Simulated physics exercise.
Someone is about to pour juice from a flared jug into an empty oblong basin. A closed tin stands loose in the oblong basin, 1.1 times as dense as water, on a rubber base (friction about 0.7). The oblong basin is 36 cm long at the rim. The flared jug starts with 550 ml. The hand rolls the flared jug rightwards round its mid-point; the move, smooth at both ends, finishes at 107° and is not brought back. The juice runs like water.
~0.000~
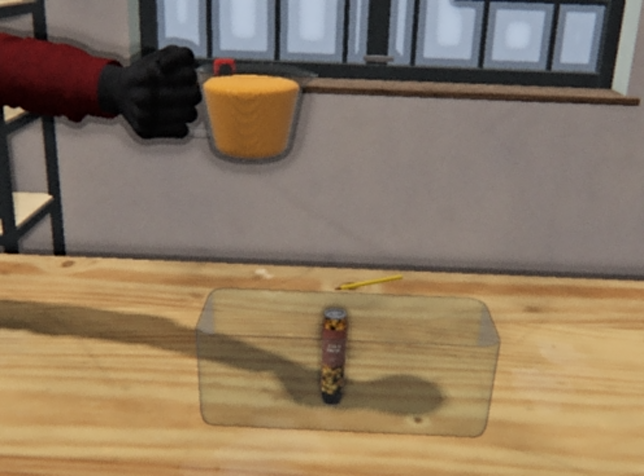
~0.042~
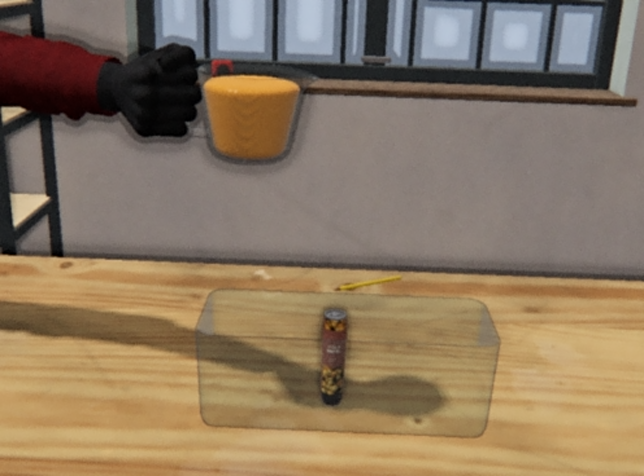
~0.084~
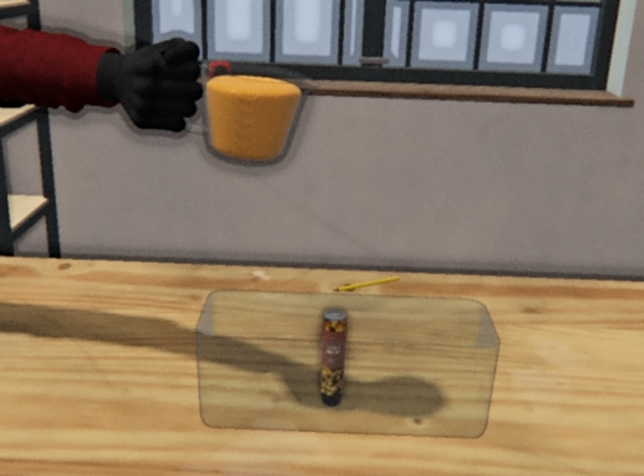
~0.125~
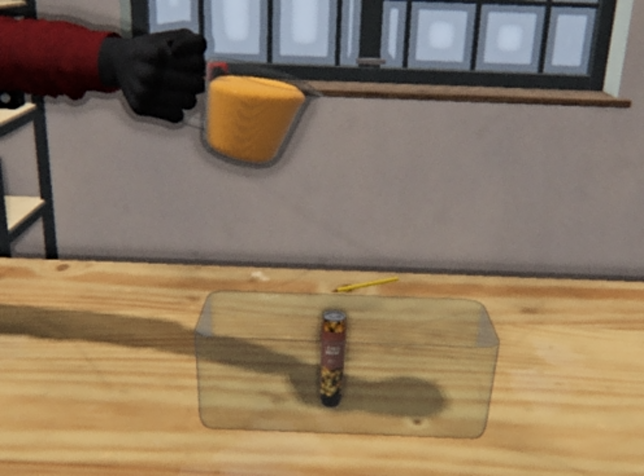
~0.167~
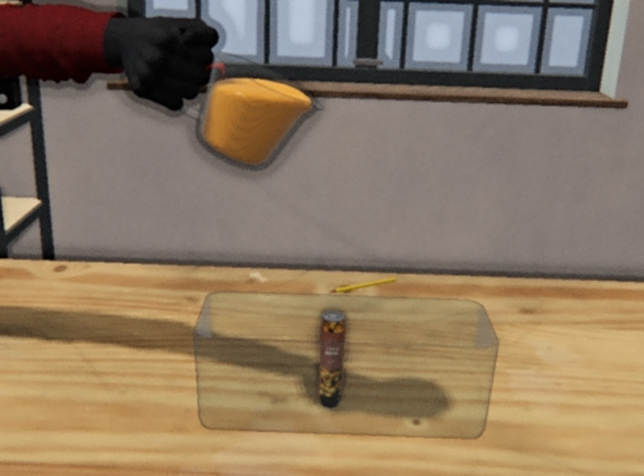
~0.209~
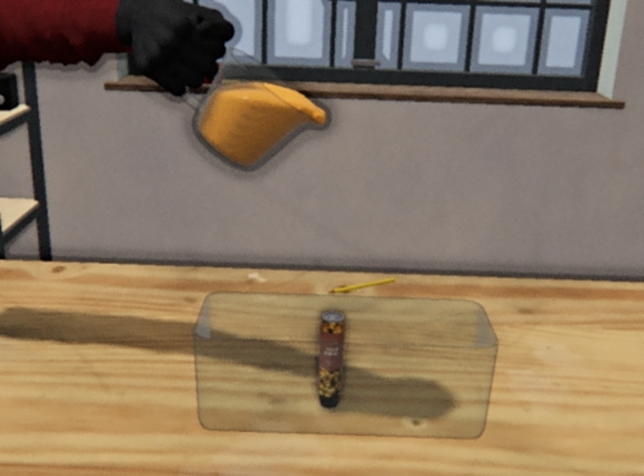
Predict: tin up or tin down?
The tin stays up.
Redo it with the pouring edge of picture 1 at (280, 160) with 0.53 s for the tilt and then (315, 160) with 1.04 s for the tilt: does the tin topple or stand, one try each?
First it goes over; then it keeps standing.
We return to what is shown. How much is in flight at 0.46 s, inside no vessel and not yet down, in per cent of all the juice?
Near 58 in a hundred.
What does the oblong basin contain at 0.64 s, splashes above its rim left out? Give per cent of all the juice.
Near 78 in a hundred.
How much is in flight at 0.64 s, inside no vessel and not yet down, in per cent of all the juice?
Some 20 per cent.
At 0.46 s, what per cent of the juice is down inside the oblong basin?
About 12 per cent.
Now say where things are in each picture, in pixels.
In the first frame, it leans 0°; its right rim is at (318, 75); the juice meets the walls at (205, 81) and (301, 85); the oblong basin's rim runs from (204, 311) to (492, 323); the tin's top is at (335, 318).
In the second frame, it leans 2°; its right rim is at (319, 77); the juice meets the walls at (205, 81) and (301, 86).
In the third frame, it leans 7°; its right rim is at (321, 84); the juice meets the walls at (208, 80) and (303, 89).
In the fourth frame, it leans 14°; its right rim is at (324, 94); the juice meets the walls at (211, 79) and (307, 93).
In the fifth frame, it leans 24°; its right rim is at (325, 108); the juice meets the walls at (212, 83) and (312, 98).
In the sixth frame, it leans 36°; its right rim is at (324, 124); the juice meets the walls at (211, 95) and (313, 112); 3 per cent is over the edge.
By 0.46 s the tilt is 102° and 30 per cent is still to pour; the tin stands where it began.
By 0.64 s the tilt is 107° and 2 per cent is still to pour; the tin stands where it began.
By 0.82 s the tilt is 107° and 0 per cent is still to pour; the tin stands where it began.
By 1.03 s the tilt is 107° and 0 per cent is still to pour; the tin stands where it began.
At rest the tin stands where it began.
